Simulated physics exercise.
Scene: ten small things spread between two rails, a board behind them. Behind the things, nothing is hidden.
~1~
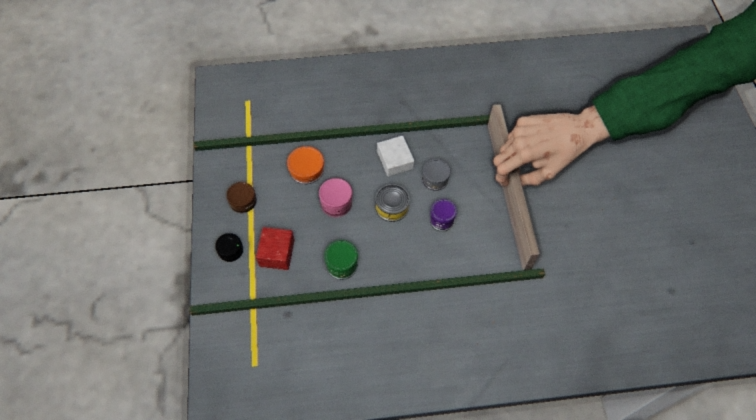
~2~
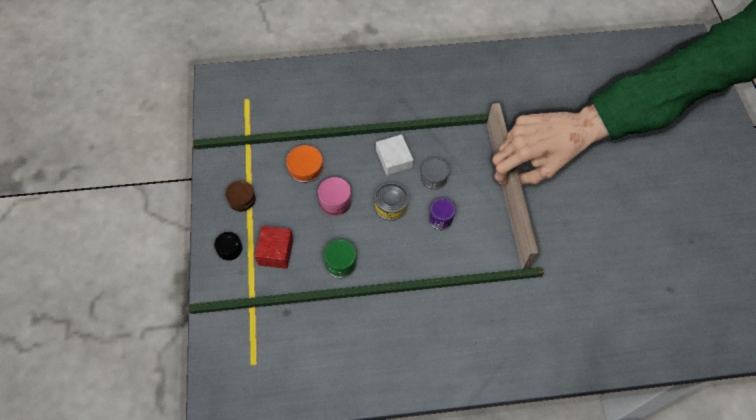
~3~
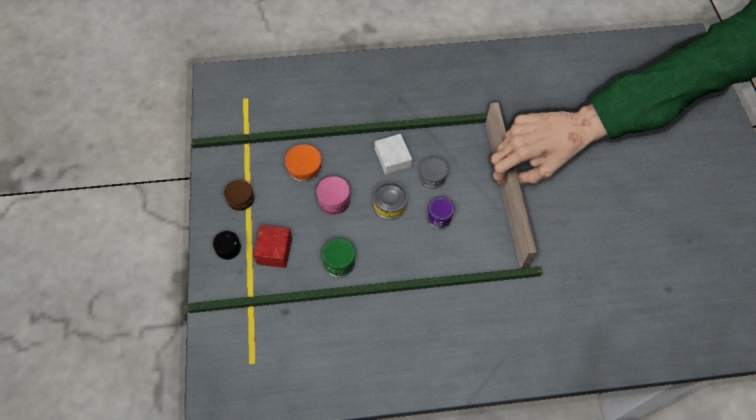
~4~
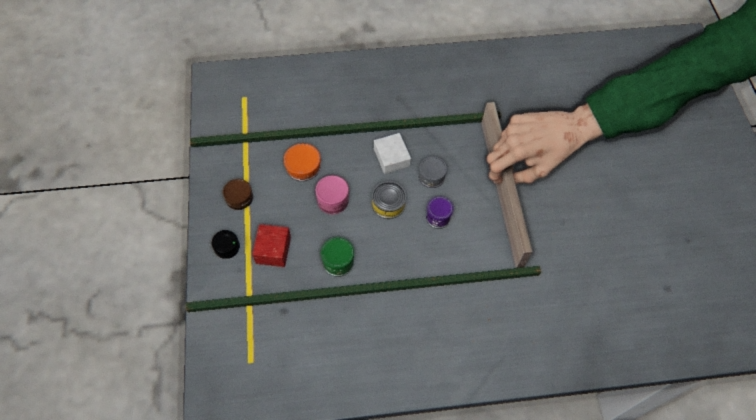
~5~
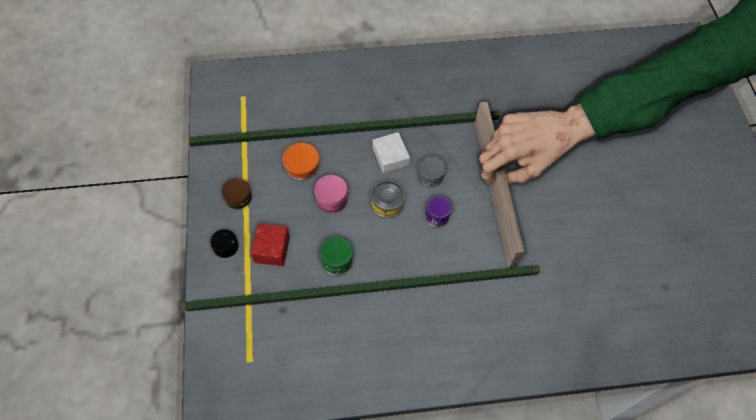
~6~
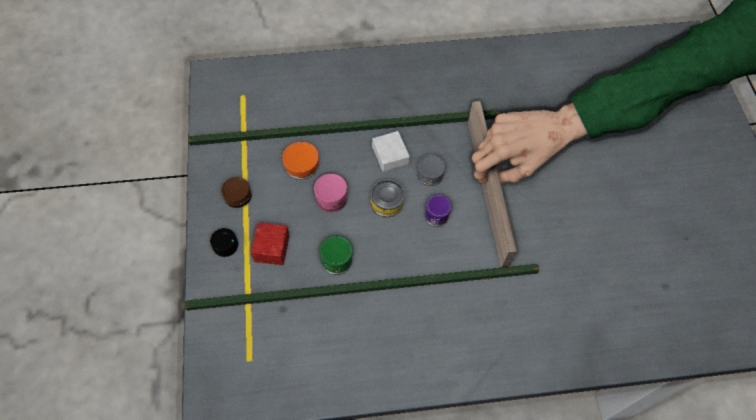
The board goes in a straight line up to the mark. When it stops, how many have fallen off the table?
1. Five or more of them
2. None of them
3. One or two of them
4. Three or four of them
Option 3: One or two of them.
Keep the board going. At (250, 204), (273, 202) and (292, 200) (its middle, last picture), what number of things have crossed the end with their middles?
2, 0, 0.
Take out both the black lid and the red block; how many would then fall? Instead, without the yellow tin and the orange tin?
First try: 1 fallen; other try: 1.
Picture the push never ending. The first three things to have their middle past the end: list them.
The brown tub goes first, followed by the black lid and then the orange tin.
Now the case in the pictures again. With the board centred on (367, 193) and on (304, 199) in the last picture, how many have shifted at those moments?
First position 5; second position 9.
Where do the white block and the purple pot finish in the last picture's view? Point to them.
Middles: Around (230, 161) and around (233, 239).
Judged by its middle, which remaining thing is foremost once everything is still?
The answer is the orange tin.
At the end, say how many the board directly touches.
It's 5 of them.
Soon after, none off yet; black lid at rest near (224, 243); brown tub at rest near (237, 193); red block at rest near (271, 244).
By the end, the number that fall off is one or two; fallen, brown tub and black lid.
